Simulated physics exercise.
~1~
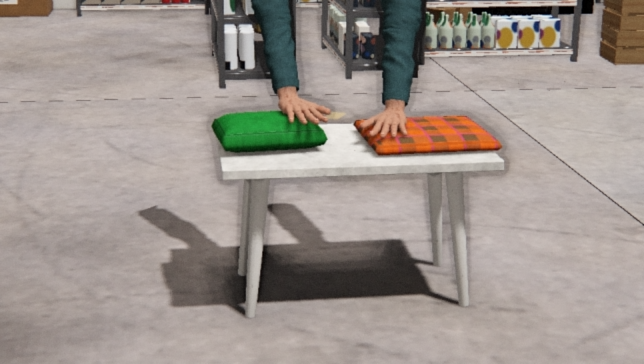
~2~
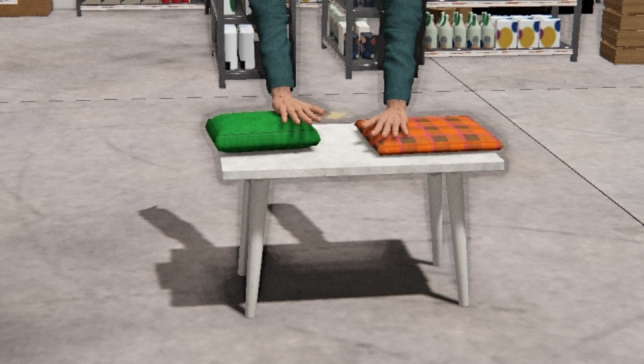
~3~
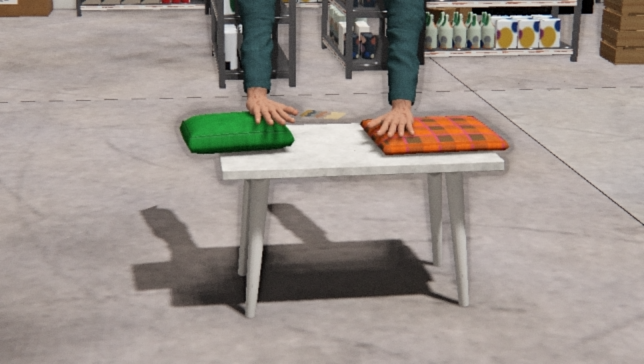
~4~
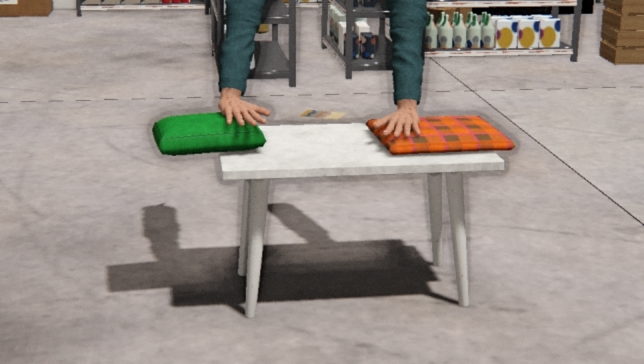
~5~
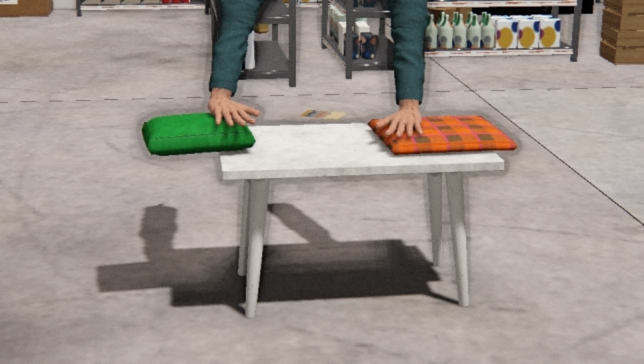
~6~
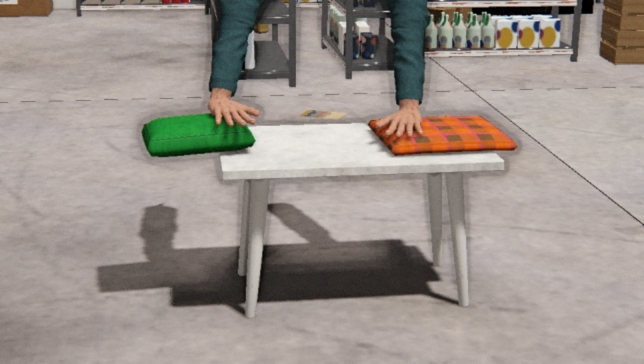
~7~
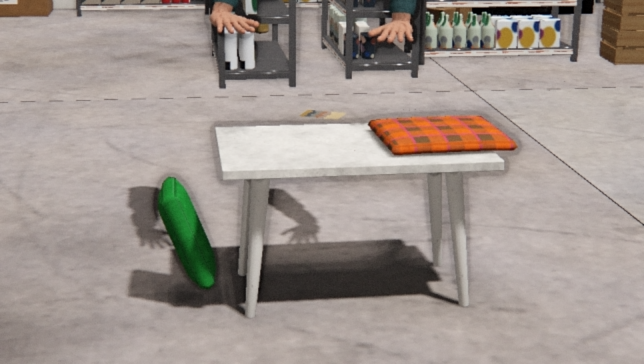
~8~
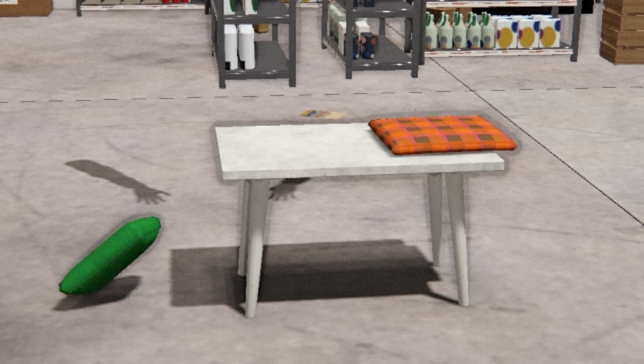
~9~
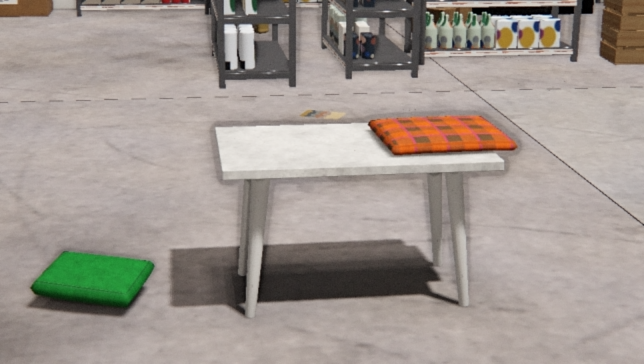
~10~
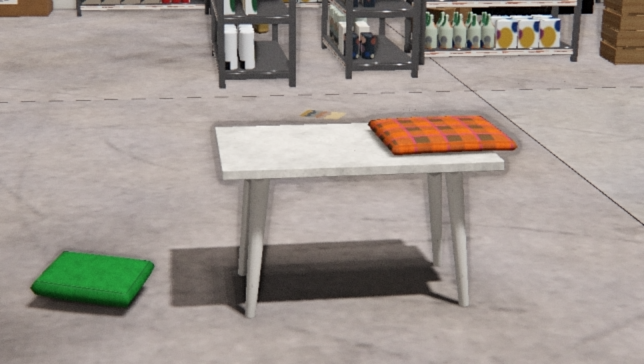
A person in dark teal sleeves, only the arms and hands visible, presses on two cushions on a white table, seen from the front and slightly above in a store-like space with a grey floor and stocked shelves behind. A green cushion lies on the left and an orange plaid one on the right. The hands slide the green cushion left until much of it overhangs the edge, while the orange one shifts slightly right. Then both hands lift and withdraw. The green cushion tips off, tumbles down and settles flat on the floor at left, while the orange one stays on the table.
